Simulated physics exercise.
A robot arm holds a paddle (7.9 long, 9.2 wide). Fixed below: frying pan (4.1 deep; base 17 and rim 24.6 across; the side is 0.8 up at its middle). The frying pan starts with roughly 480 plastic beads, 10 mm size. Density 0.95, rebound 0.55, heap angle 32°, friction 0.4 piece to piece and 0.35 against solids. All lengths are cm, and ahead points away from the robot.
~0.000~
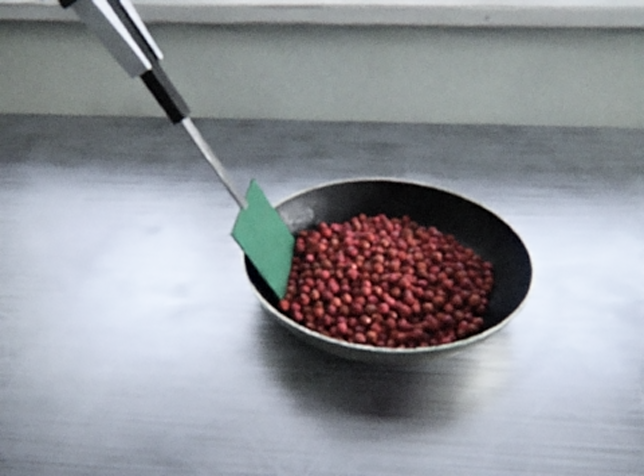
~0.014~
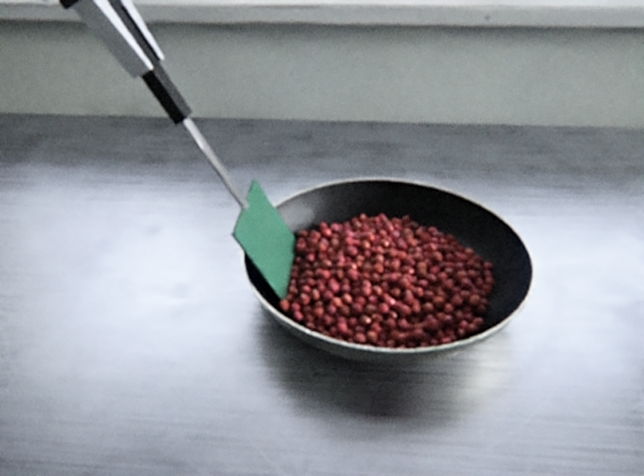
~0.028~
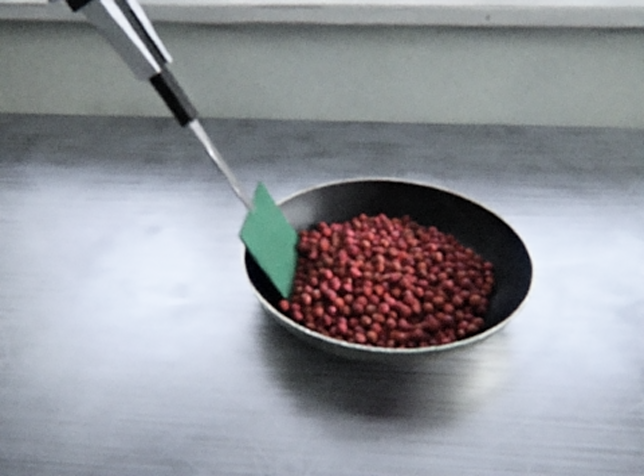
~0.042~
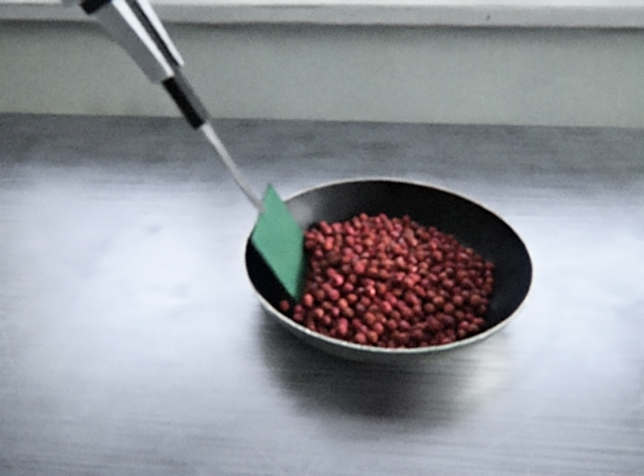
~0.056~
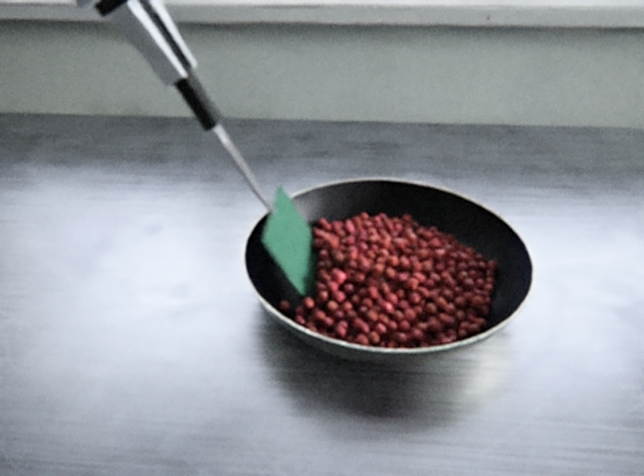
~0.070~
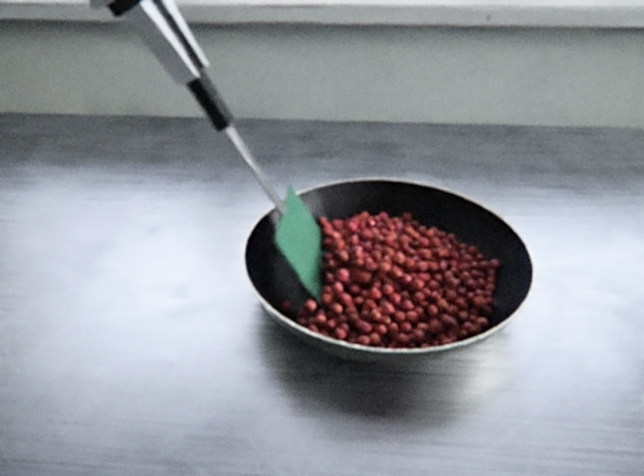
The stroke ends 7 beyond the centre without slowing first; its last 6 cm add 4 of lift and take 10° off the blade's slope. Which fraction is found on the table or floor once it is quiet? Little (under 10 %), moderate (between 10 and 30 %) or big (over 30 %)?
A little share, under 10 %, ends on the table or floor.
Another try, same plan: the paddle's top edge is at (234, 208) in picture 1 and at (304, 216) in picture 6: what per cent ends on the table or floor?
Some 15 per cent.
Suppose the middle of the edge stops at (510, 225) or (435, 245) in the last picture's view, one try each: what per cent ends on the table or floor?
Some 25 and 0 per cent.
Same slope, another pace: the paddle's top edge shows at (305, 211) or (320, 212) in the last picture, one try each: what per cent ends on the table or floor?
Some 10 and 15 per cent.
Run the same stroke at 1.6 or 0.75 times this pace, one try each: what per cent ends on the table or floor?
Some 10 and 0 per cent.
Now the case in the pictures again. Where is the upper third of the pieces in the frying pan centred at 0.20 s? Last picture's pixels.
Around (448, 262).
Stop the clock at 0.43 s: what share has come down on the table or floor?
About 5 per cent.
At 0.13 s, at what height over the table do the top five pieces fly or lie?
Some 3 cm.
After 0.13 s, sloping 62°, highest piece 4 above the table; 485 in the frying pan.
After 0.20 s, sloping 58°, highest piece 4 above the table; 485 in the frying pan.
After 0.43 s, sloping 52°, highest piece 5 above the table; 468 in the frying pan, 15 on the table or floor, 2 on the blade or in flight.
After 1.48 s, sloping 52°, highest piece 5 above the table; 468 in the frying pan, 17 on the table or floor.
In the end, 468 in the frying pan, 17 on the table or floor. That is 4 % on the table or floor.
